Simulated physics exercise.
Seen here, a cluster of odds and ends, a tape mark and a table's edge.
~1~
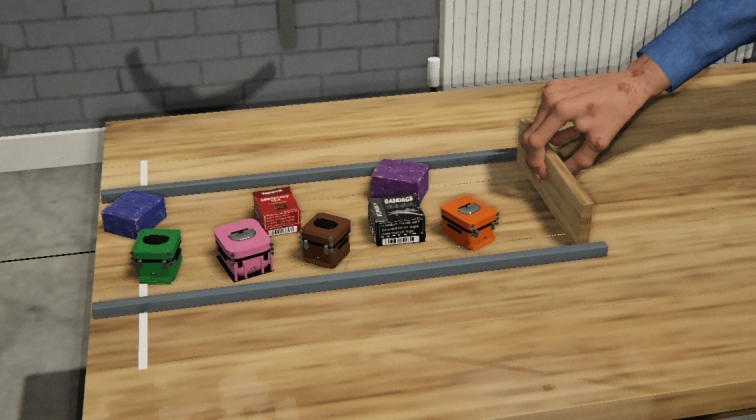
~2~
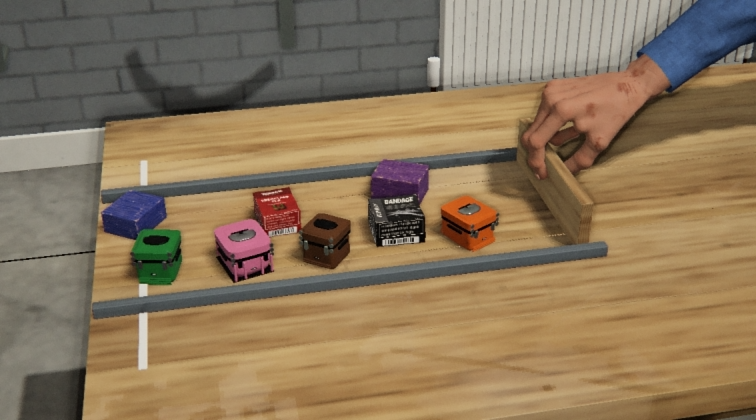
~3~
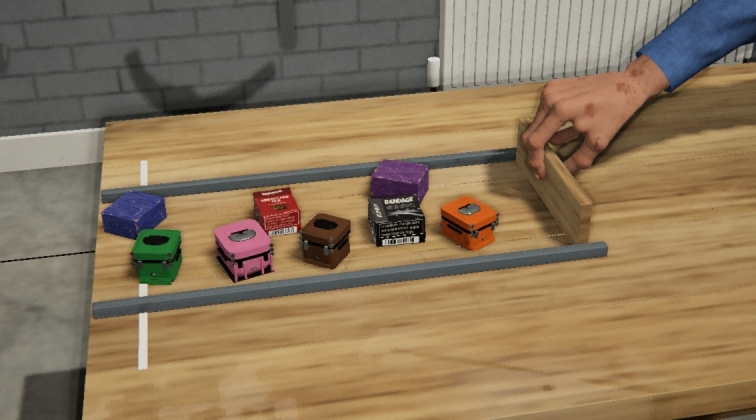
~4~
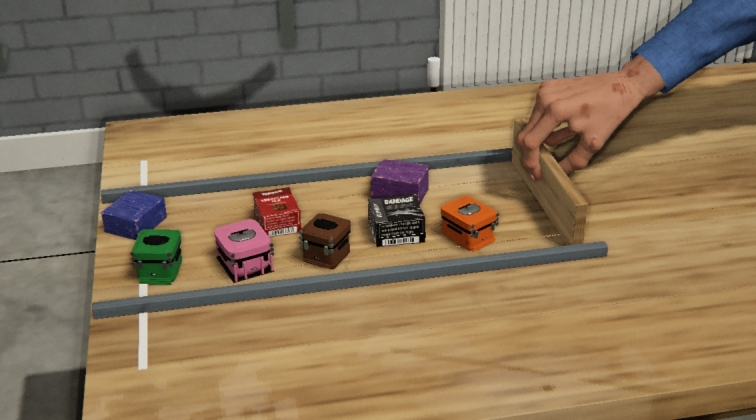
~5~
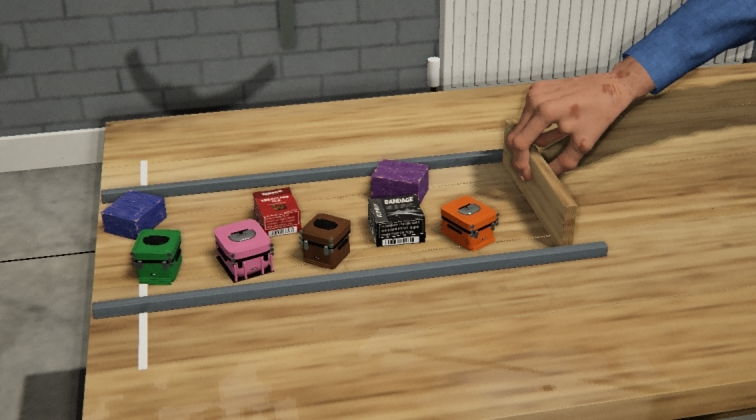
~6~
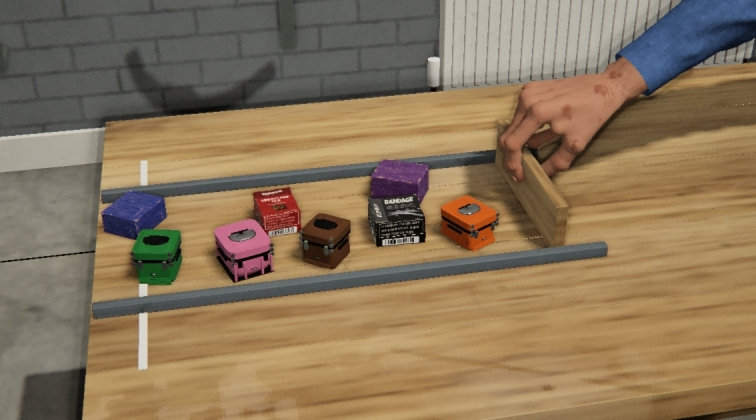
At the start, a hand holds a wooden board upright between two grey rails on a table, to the right of a group of small colourful boxes and cases. After staying still briefly, the hand slides the board slightly left toward the orange case, while the boxes and cases remain in place.
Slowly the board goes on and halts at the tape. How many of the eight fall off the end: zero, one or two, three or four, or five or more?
The number that fall off is five or more.
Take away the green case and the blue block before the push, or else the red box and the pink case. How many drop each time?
Fallen: 4, and 4 in the other try.
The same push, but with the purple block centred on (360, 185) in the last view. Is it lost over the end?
It survives.
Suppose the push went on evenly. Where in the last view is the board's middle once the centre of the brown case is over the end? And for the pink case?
Near (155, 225) and (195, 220).
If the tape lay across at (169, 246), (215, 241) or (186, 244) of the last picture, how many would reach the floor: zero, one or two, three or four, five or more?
One after another: Three or four; one to two; three to four.
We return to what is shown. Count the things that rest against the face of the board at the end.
It touches 2.
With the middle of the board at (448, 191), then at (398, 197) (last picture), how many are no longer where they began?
2 and 3.
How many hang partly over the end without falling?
The number is 1.
Early on, none off yet; blue block at rest near (134, 215); green case at rest near (158, 256); pink case at rest near (244, 250).
Finally, the number that fall off is five or more; lost, black box, brown case, red box, pink case, green case and blue block.
